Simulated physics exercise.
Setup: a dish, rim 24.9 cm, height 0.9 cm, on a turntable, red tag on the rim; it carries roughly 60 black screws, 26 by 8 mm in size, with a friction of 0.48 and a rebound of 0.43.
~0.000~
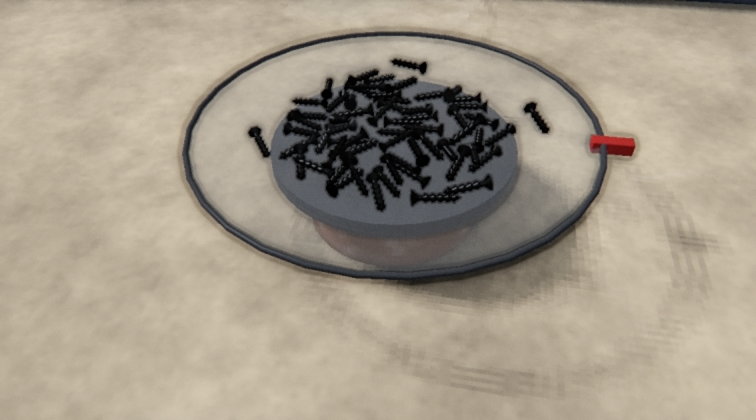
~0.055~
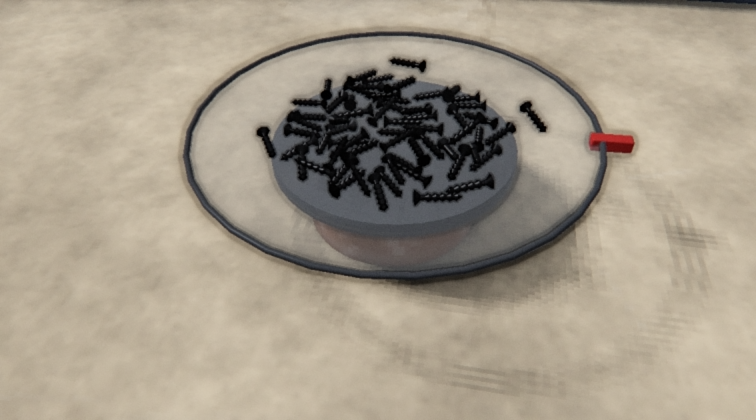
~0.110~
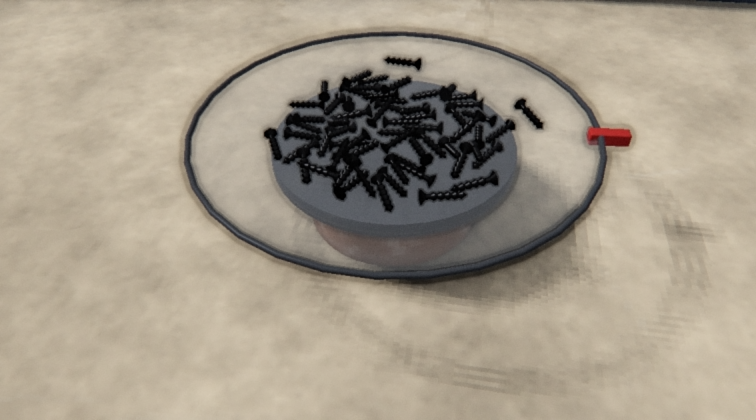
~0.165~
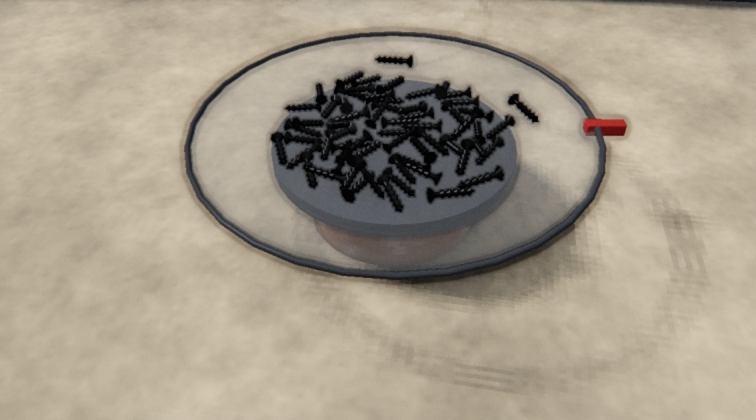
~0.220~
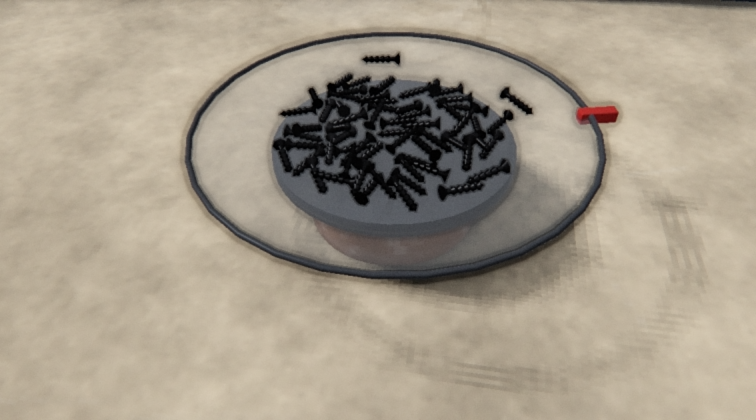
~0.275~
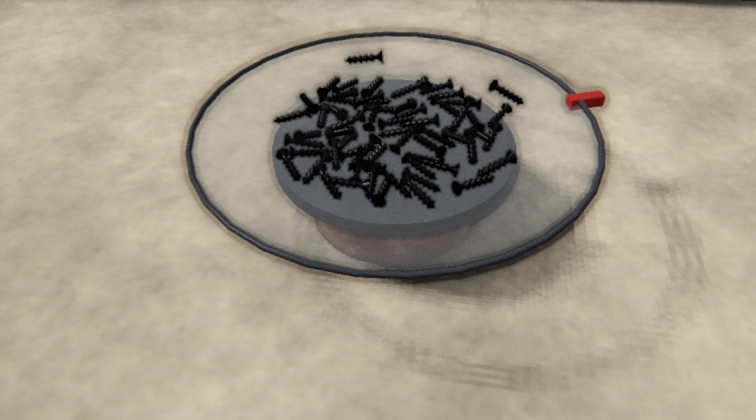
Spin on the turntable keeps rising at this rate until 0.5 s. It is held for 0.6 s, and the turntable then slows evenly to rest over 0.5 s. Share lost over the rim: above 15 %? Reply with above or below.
Below.
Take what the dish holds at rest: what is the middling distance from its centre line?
Roughly 5.5 cm.
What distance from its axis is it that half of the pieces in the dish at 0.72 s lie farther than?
About 5.0 cm.
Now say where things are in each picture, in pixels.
Dish at (392, 273); turned 0 degrees, tag at (613, 143); top of the load at (368, 87), in the first frame.
Dish at (392, 273); turned 1 degrees, tag at (612, 140); top of the load at (367, 87), in the second frame.
Dish at (392, 273); turned 3 degrees, tag at (610, 134); top of the load at (363, 88), in the third frame.
Dish at (392, 273); turned 8 degrees, tag at (605, 125); top of the load at (444, 88), in the fourth frame.
Dish at (392, 273); turned 13 degrees, tag at (598, 113); top of the load at (436, 85), in the fifth frame.
Dish at (392, 272); turned 21 degrees, tag at (586, 98); top of the load at (374, 86). It now spins about 0.4 times a second, in the sixth frame.
After 0.72 s, dish 100 %; middle of the pieces not yet landed near (395, 132).
After 1.09 s, dish 95 %; middle of the pieces not yet landed near (395, 129).
After 1.43 s, dish 95 %; middle of the pieces not yet landed near (395, 129).
After 1.75 s, dish 95 %; middle of the pieces not yet landed near (394, 128).
At rest (2.0 s), dish 95 %.
